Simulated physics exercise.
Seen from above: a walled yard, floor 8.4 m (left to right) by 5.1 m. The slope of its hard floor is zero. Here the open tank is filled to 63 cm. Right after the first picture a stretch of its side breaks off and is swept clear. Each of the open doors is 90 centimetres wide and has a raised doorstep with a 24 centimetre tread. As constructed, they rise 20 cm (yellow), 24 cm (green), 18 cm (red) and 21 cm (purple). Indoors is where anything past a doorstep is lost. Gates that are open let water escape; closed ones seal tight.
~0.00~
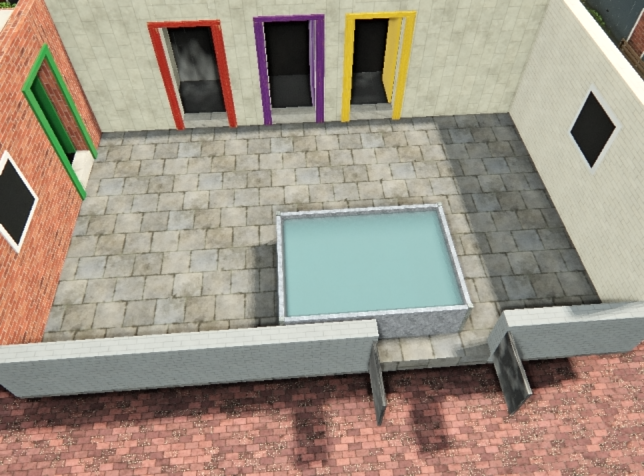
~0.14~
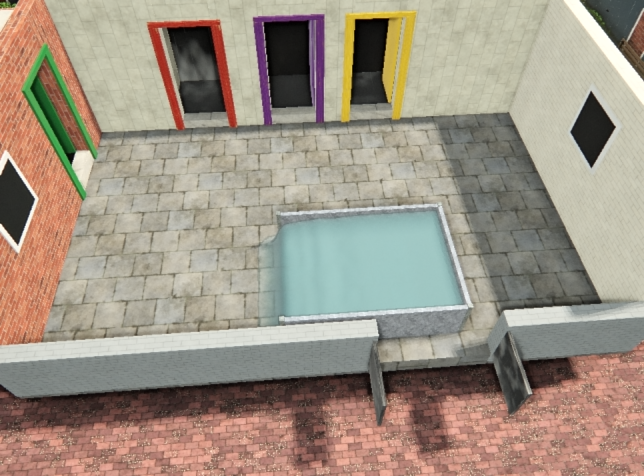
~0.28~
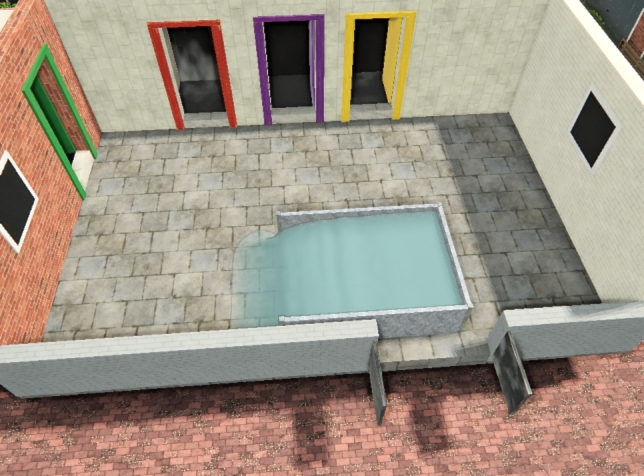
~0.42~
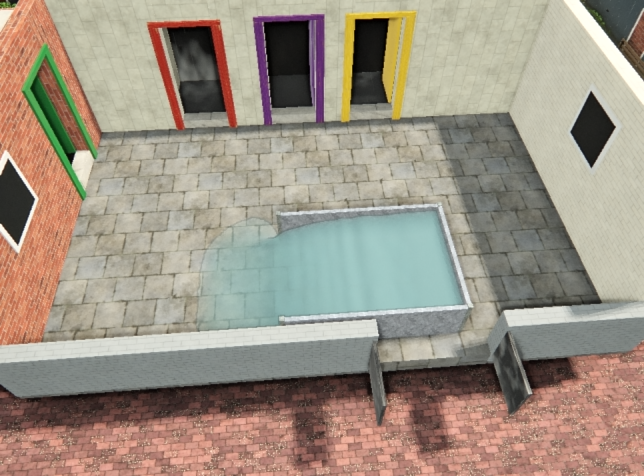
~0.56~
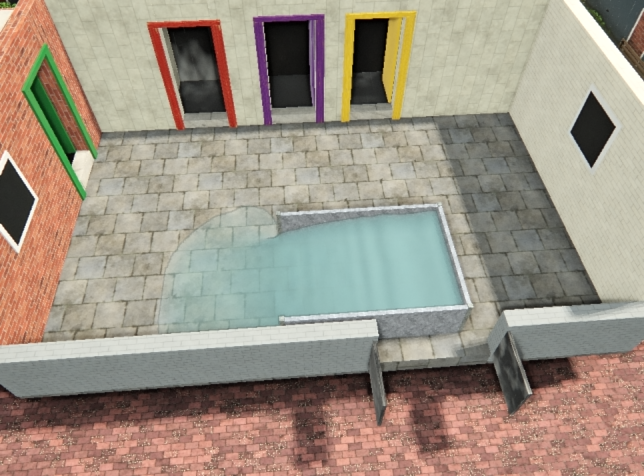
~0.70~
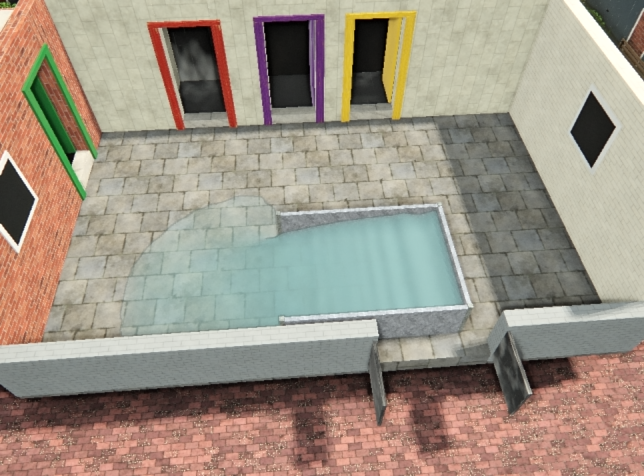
A walled yard with a grey stone floor is seen from above by a camera that stays still. Red, purple and yellow doorways line the back wall, a green one stands in the brick wall at left, and a stone-rimmed tank of pale blue-green water sits near the low front wall. The tank's left side vanishes, and water pours through the gap, spreading leftward across the paving in a thin, widening, rounded sheet.
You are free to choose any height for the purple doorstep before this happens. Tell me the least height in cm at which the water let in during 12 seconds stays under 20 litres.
It should be about 6 cm.
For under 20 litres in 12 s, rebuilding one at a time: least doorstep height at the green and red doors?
Roughly 16 cm for the green door and roughly 15 cm for the red door.
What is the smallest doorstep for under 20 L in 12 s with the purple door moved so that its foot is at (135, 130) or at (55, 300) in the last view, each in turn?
27 and 30 cm.
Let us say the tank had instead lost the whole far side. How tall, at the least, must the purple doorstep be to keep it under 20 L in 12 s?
Some 27 cm.
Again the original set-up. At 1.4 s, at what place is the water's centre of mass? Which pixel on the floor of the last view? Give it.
Centre of the water: Approx. (292, 284) px.
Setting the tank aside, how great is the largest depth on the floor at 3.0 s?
I'd estimate roughly 38 cm.
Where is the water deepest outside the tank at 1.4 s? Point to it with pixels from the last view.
(41, 348).
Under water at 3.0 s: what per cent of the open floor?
Close to 40 per cent of it is wet.
After 1.4 s water covers 30 % of the floor, deepest (38 cm) near (41, 348); it has not reached the purple door.
After 3.0 s water covers 40 % of the floor, deepest (38 cm) near (50, 359); it has not reached the purple door.
After 12.0 s water covers 100 % of the floor, deepest (14 cm) near (459, 318); 6 cm at the purple door, 0 litres in over its 21 cm doorstep.
At the purple door as built, the water arrived by 4.3 s and peaked near 10 cm at 6.6 s.
Run again over the same 12 s with other heights there, 28 litres in over 5 cm, 13 litres over 6.5 cm. The limit of 20 litres is kept from about 6 cm up.
